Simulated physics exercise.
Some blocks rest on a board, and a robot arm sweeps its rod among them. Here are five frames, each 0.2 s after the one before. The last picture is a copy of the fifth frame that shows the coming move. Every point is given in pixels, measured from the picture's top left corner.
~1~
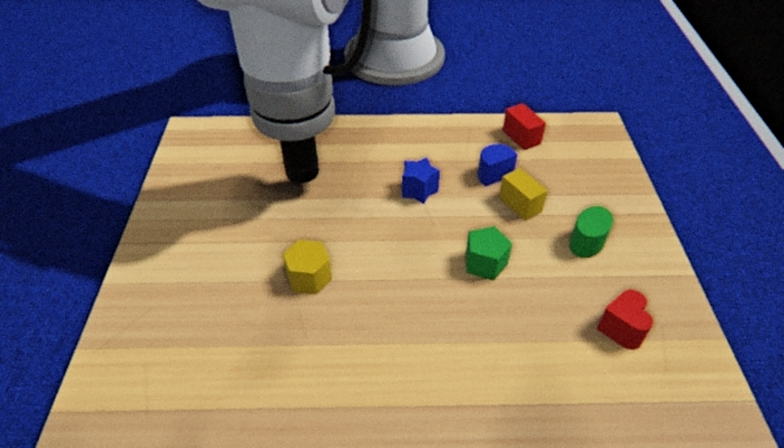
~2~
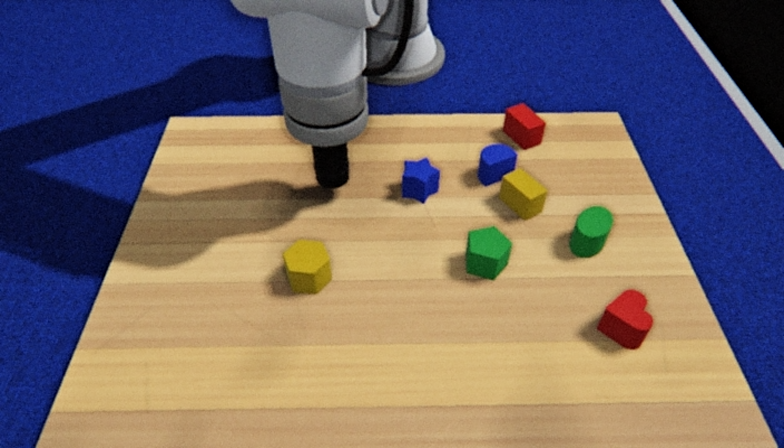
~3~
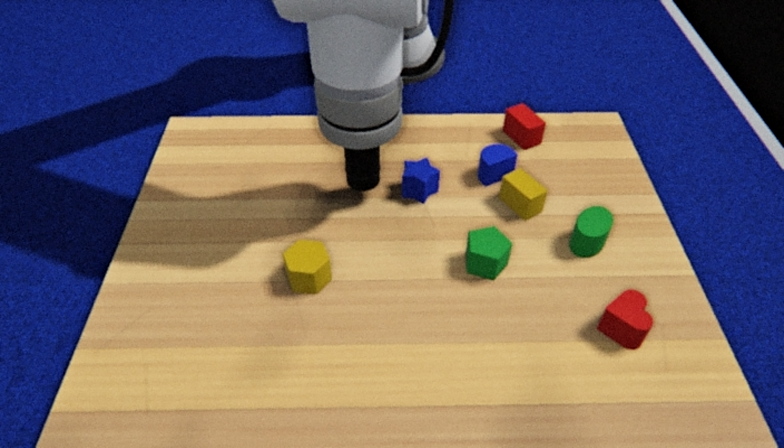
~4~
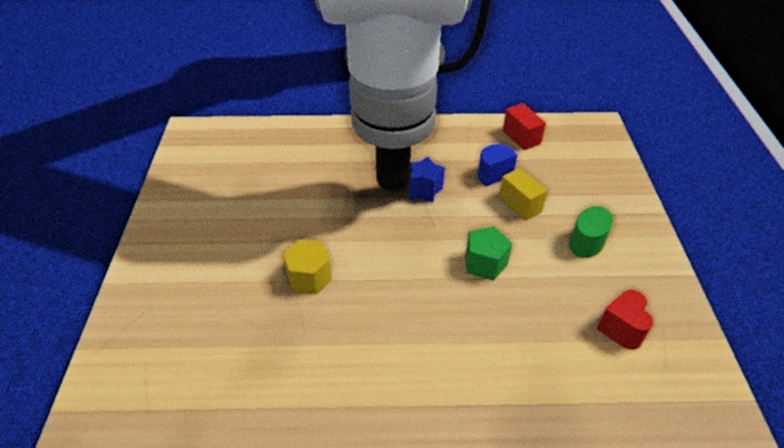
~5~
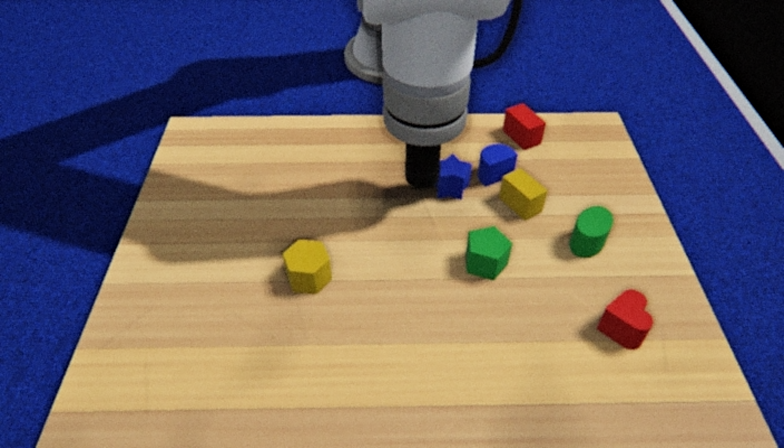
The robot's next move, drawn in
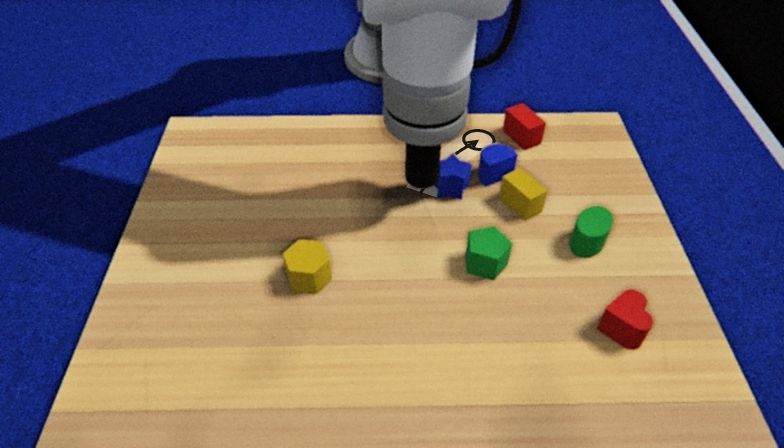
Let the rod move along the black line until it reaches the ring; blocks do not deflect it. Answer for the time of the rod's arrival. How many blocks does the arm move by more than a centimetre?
Moved: Just one.
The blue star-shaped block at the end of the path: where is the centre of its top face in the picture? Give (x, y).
I think it will end close to (467, 156).
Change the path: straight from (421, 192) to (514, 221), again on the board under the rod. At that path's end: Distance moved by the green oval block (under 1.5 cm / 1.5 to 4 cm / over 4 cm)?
If I had to pick, the green oval block travels less than 1.5 cm here.
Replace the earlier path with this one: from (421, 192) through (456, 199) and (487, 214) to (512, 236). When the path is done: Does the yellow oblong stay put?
No, I don't think so.
The line goes from (421, 192) through (446, 162) to (479, 140).
The first path, step by step. One third of the way, rod at (438, 157); blue star-shaped block at (466, 159), turned 40° clockwise.
Two thirds of the way, rod at (458, 140); blue star-shaped block at (467, 156), turned 70° clockwise; blue half-round block at (502, 154).
At the end, rod at (481, 126); blue star-shaped block at (467, 156), turned 70° clockwise; blue half-round block at (502, 154); red oblong unmoved.
